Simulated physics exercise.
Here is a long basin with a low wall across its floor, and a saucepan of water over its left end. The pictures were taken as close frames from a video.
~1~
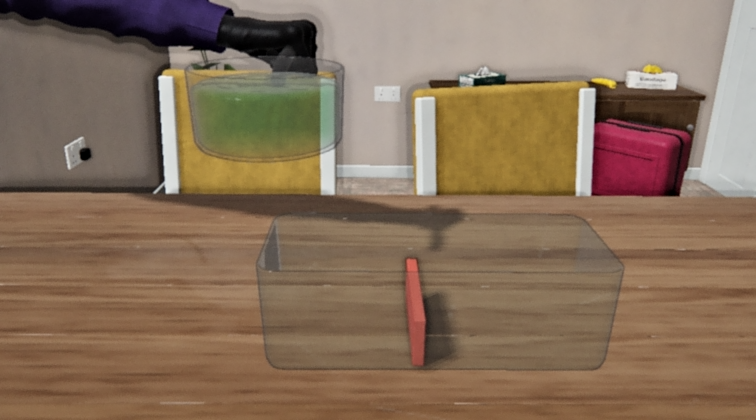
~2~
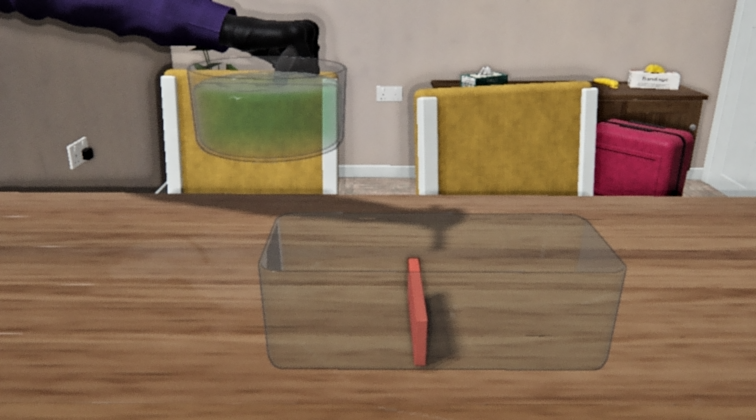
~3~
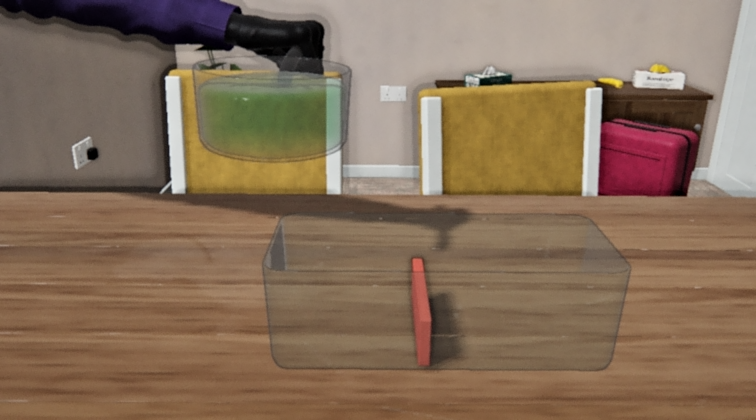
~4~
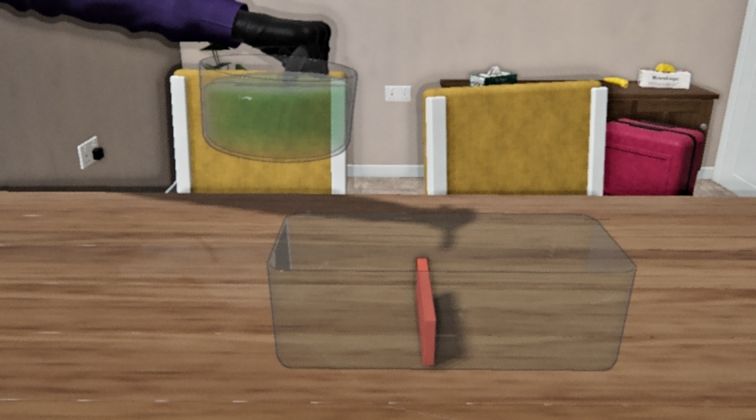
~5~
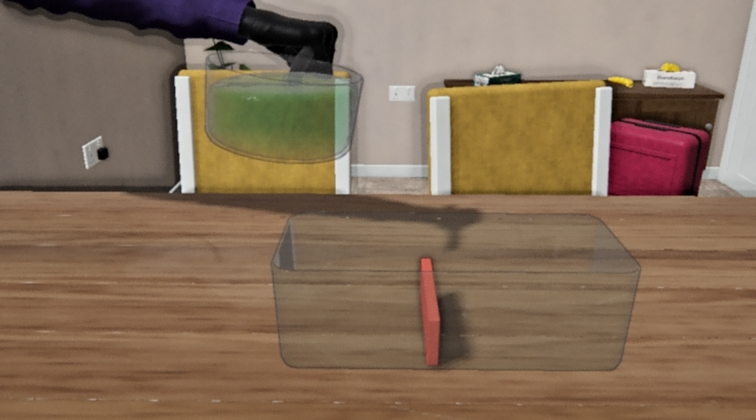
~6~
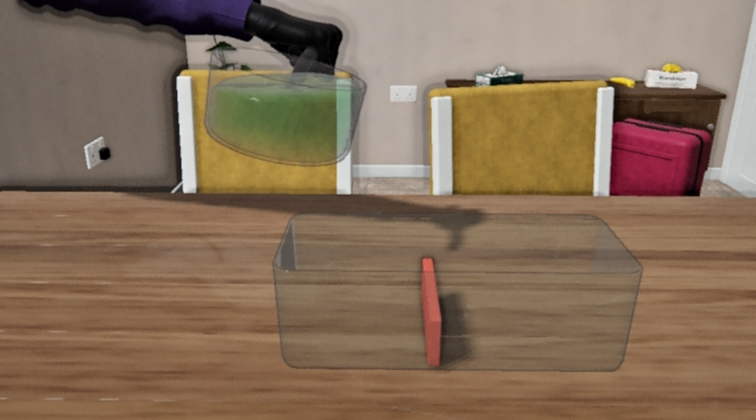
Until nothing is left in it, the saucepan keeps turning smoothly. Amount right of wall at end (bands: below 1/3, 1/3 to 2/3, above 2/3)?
1/3 to 2/3.
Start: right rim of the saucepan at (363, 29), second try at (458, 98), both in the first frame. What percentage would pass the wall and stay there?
70 % and 100 %.
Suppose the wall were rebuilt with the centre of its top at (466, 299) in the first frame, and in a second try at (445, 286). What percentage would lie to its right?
Roughly 5 per cent, and 0 per cent.
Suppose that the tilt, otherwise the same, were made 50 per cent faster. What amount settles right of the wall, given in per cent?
I'd say close to 35 %.
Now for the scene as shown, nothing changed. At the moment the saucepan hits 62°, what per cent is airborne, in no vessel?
Around 30 in a hundred.
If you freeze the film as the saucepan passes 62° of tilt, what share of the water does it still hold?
Around 55 percent remains.
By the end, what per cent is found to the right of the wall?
That works out near 45 in every hundred.
A moment on, the saucepan is tipped part way and 55 per cent is still to pour, 7 is left of the wall and 10 right of it.
Next, the saucepan is tipped on its side and 11 per cent is still to pour, 37 is left of the wall and 43 right of it.
Then the saucepan is tipped right over and 0 per cent is still to pour, 54 is left of the wall and 44 right of it.
Later the saucepan is tipped right over and 0 per cent is still to pour, 56 is left of the wall and 43 right of it.
In the end 56 per cent lies left of the wall, 44 right of it and 1 outside.
